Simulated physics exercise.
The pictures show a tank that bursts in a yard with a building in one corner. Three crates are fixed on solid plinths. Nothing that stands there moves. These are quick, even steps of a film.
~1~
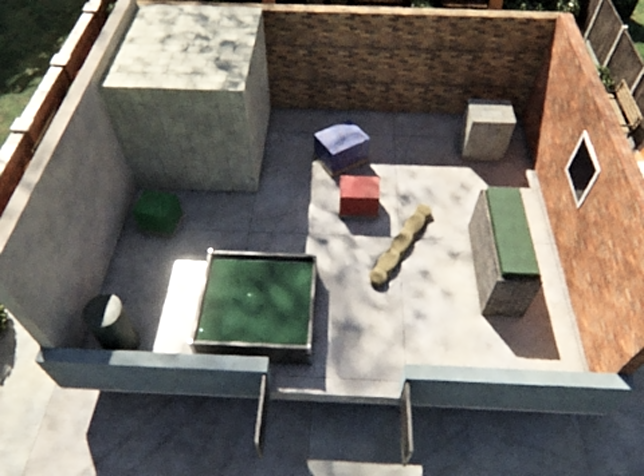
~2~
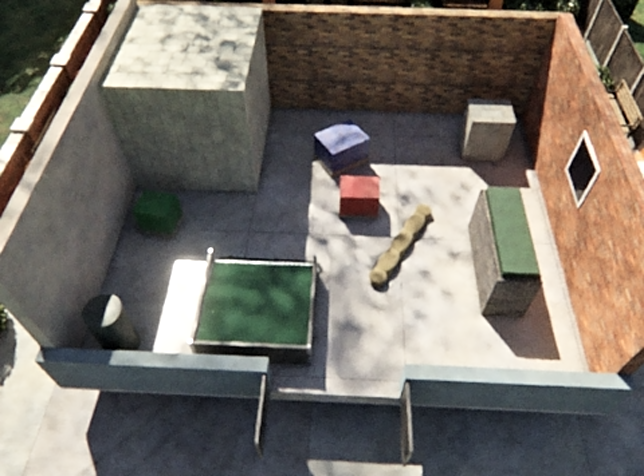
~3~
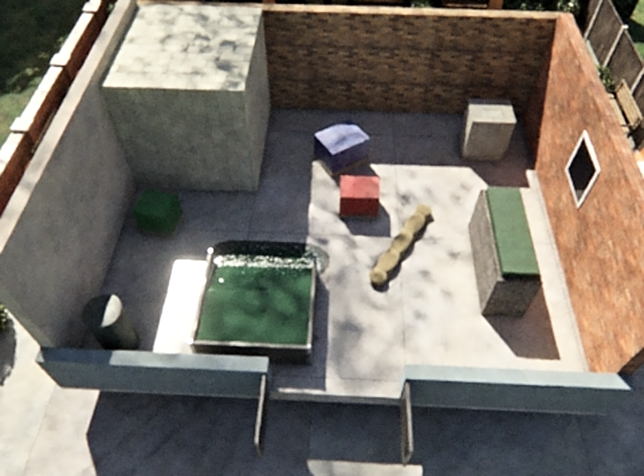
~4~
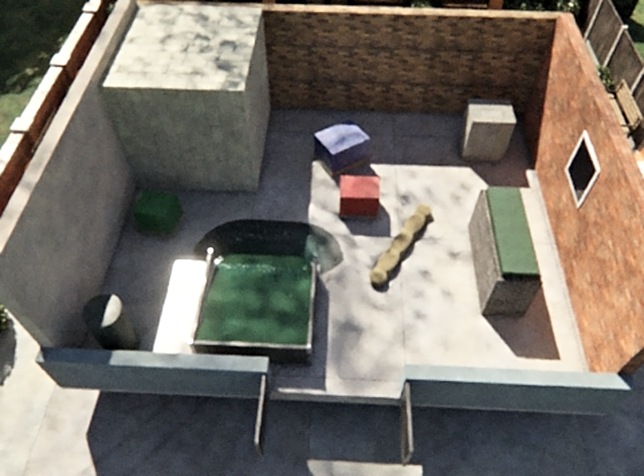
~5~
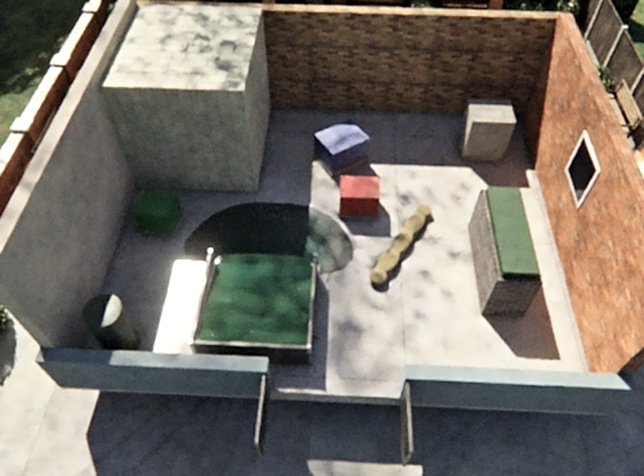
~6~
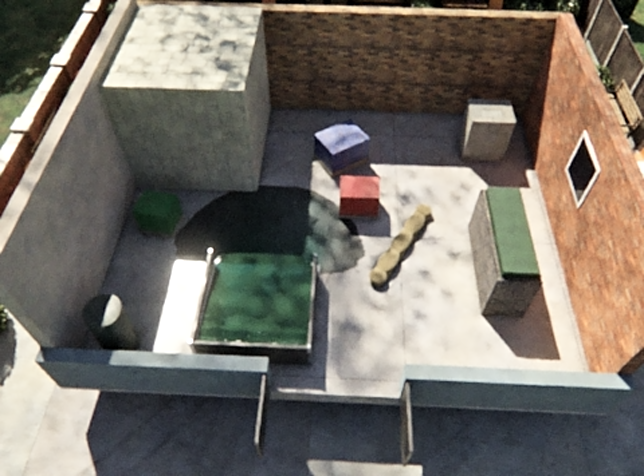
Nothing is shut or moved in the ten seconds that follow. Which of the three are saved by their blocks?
The red crate is soaked; the green crate is soaked; the blue crate is soaked.
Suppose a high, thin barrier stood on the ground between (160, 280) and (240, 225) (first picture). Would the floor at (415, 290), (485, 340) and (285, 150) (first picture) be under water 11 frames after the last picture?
As listed: Free of water, no water, wet.
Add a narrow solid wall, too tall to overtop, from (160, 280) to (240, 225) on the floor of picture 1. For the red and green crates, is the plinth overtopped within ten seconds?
In short: Red crate gets wet, green crate is safe.
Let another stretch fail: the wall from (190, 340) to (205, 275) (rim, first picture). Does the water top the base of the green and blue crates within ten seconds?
In short: The green one is soaked; the blue one keeps dry.
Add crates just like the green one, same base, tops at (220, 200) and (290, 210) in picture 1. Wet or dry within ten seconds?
In that order: Takes water, gets wet.
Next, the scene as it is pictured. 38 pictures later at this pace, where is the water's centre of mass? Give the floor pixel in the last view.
Near (309, 208).
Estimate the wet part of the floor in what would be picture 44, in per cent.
Roughly 70 per cent.
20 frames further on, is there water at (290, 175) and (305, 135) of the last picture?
In that order: Wet, flooded.
A moment on, water covers 20 % of the floor; the red crate water round its plinth, the green crate water round its plinth, the blue crate water round its plinth.
Next, water covers 30 % of the floor; the red crate water round its plinth, the green crate water round its plinth, the blue crate water round its plinth.
Then, water covers 45 % of the floor; the red crate water round its plinth, the green crate water round its plinth, the blue crate water round its plinth.
Later, water covers 70 % of the floor; the red crate water round its plinth, the green crate water round its plinth, the blue crate water round its plinth.
In the end, water covers 85 % of the floor; the red crate was topped, the green crate was topped, the blue crate was topped.
